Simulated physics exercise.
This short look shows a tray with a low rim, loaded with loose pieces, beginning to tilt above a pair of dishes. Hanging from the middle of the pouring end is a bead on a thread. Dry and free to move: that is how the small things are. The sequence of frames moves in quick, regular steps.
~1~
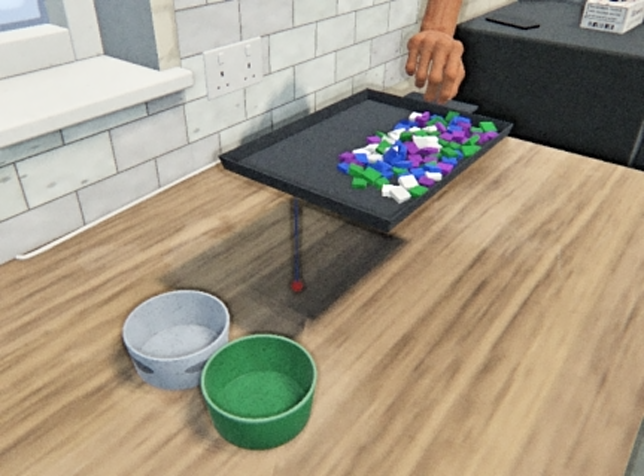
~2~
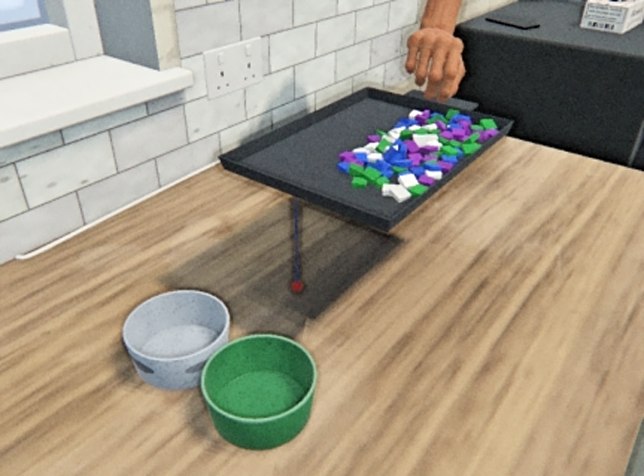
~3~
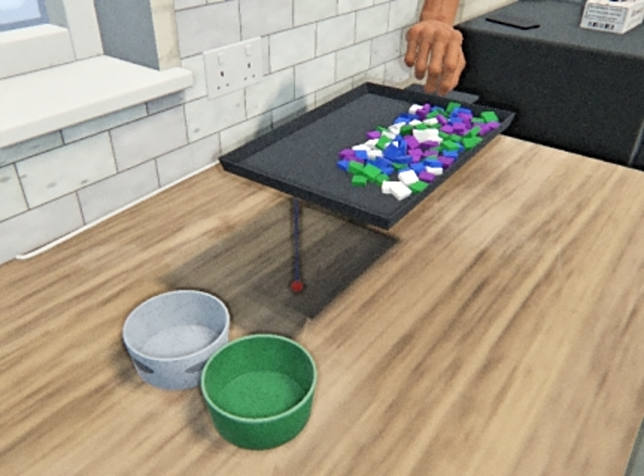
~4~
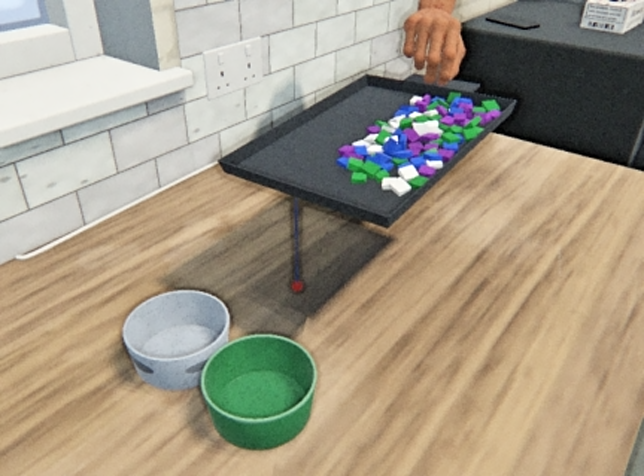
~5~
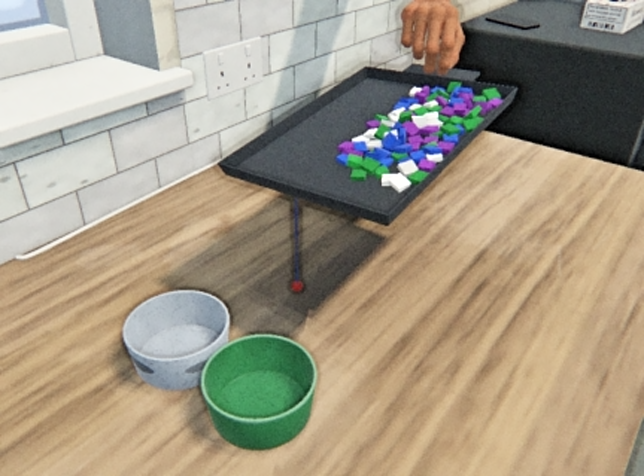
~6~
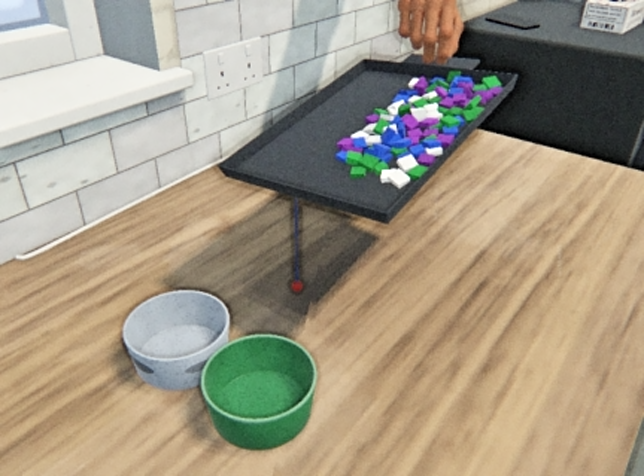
The clip opens on a dark tray of green, purple, blue and white pieces held above a wooden counter, near a grey dish and a green dish. A hand at the far end gradually raises that side, tilting the tray slightly, while the pieces stay heaped together.
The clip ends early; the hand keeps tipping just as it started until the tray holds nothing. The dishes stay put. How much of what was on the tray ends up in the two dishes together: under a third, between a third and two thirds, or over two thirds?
The share caught is small, below one third.
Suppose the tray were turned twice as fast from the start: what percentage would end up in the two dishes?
About 10 %.
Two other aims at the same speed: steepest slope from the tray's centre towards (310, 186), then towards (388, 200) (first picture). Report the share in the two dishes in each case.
20 % and 0 %, roughly.
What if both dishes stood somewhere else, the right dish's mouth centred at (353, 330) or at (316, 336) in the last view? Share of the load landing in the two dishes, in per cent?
40, then 60 %.
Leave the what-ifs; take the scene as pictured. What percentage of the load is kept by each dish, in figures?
Around 0 in a hundred in the left dish and around 0 in a hundred in the right dish.
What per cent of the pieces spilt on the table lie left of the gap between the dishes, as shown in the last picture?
About 40 %.
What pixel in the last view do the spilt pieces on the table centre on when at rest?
Approximately (225, 307).
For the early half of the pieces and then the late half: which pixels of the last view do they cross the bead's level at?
First part (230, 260), rest (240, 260).
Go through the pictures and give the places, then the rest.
Corners of the pouring end near (224, 155) and (389, 217), level; middle of the load near (420, 144), mosaic tiles; left dish near (139, 366); right dish near (221, 425); bead on its thread near (297, 286), in the first picture.
Corners of the pouring end near (223, 156) and (389, 217), level; middle of the load near (420, 142), in the second picture.
Corners of the pouring end near (223, 157) and (388, 215), tipped barely, lowest at the left corner; middle of the load near (421, 137), in the third picture.
Corners of the pouring end near (223, 160) and (387, 213), tipped a little, lowest at the left corner; middle of the load near (421, 130), in the fourth picture.
Corners of the pouring end near (223, 162) and (387, 211), tipped a little, lowest at the left corner; middle of the load near (420, 123), in the fifth picture.
Corners of the pouring end near (222, 164) and (386, 209), tipped a little, lowest at the left corner; middle of the load near (420, 115); left dish near (139, 366); right dish near (221, 425), in the sixth picture.
Shortly afterwards, tray tipped steeply; the bulk on the tray; a little outside both; a little in the air.
Next, tray tipped right over; near a third on the tray; near a third outside both; near a quarter in the air.
Some moments later, tray tipped past a quarter turn; only a few in the right dish; all but a few outside both.
In the end, tray tipped past a quarter turn; only a few in the right dish; none at all in the left dish; all but a few outside both.
